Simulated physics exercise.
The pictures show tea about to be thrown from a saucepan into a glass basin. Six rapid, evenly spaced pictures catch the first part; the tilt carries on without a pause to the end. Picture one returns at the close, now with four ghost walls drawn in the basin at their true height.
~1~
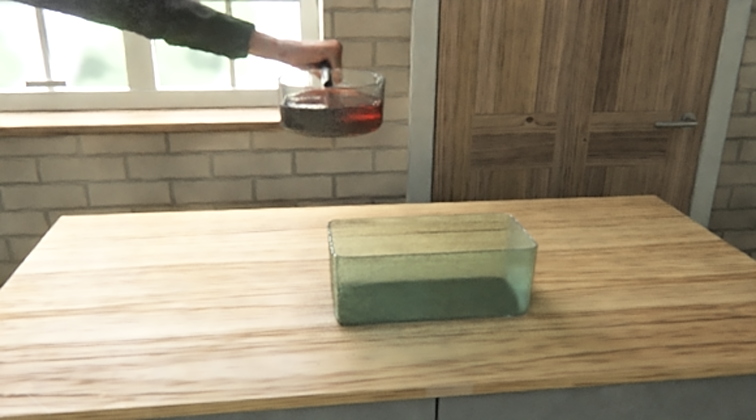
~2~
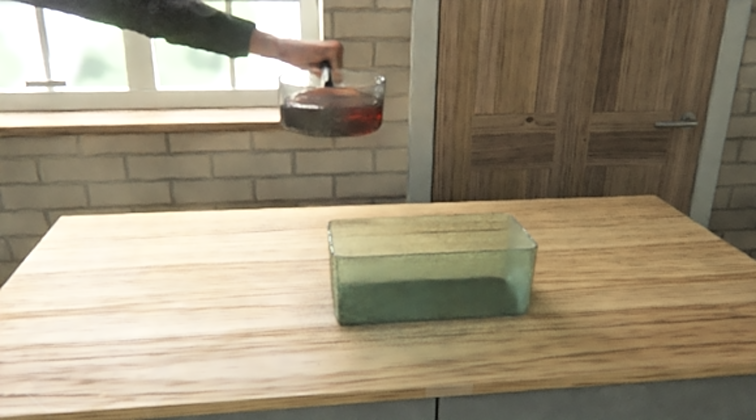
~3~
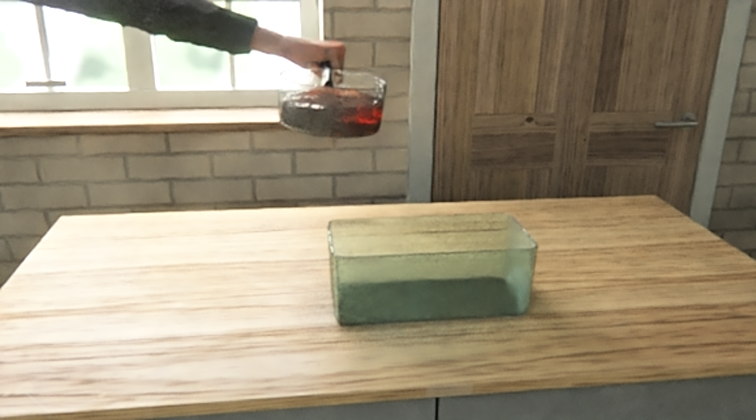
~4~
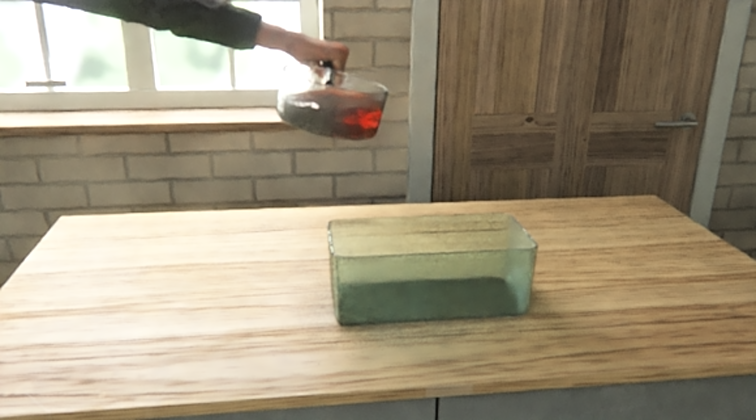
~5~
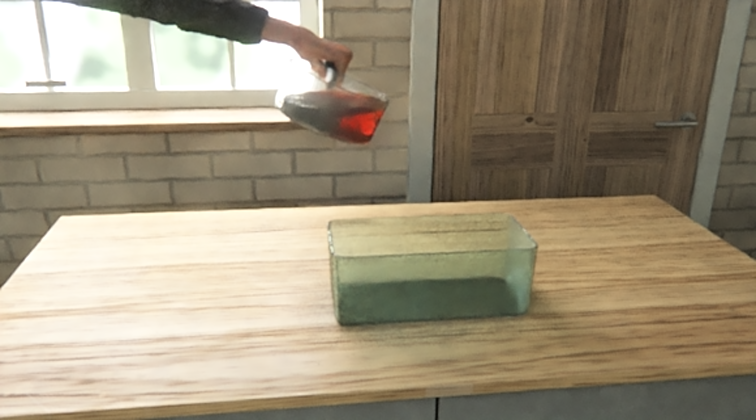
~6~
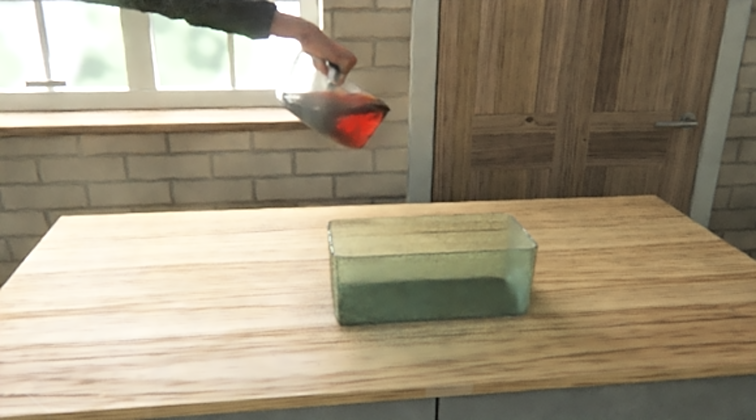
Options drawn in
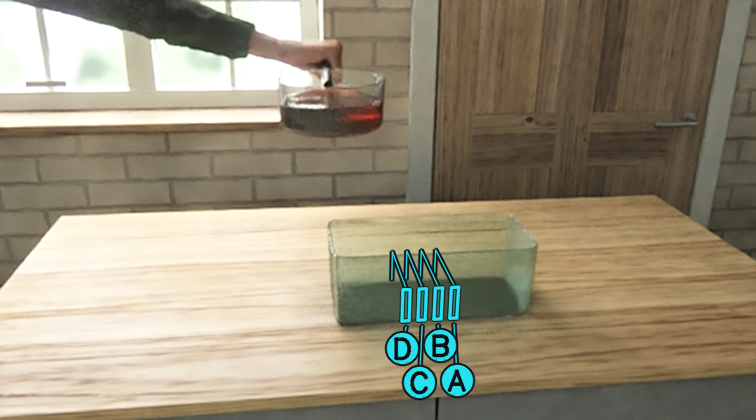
In a kitchen, a hand steadily tilts a glass pan of red liquid to the right.
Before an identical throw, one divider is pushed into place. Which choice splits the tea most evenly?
The best position is C.
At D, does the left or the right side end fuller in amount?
The right one.
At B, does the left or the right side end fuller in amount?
The left one.
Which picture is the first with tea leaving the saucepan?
Picture 6.
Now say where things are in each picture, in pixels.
Upright, lip at (382, 77); basin from (335, 323) to (528, 312); nothing has left yet, in the first picture.
Upright, lip at (383, 79); nothing has left yet, in the second picture.
Tipped about 6°, lip at (384, 83); nothing has left yet, in the third picture.
Tipped about 13°, lip at (386, 89); nothing has left yet, in the fourth picture.
Tipped about 22°, lip at (387, 98); nothing has left yet, in the fifth picture.
Tipped about 33°, lip at (386, 109); tea is over the lip, down to (386, 109), in the sixth picture.
On the marked copy, A at (453, 323); B at (438, 324); C at (422, 325); D at (406, 326).
With A, about 94 % ends left of the wall and 3 % right of it; 3 % is lost outside.
With B, about 73 % ends left of the wall and 25 % right of it.
With C, about 46 % ends left of the wall and 52 % right of it.
With D, about 30 % ends left of the wall and 68 % right of it.
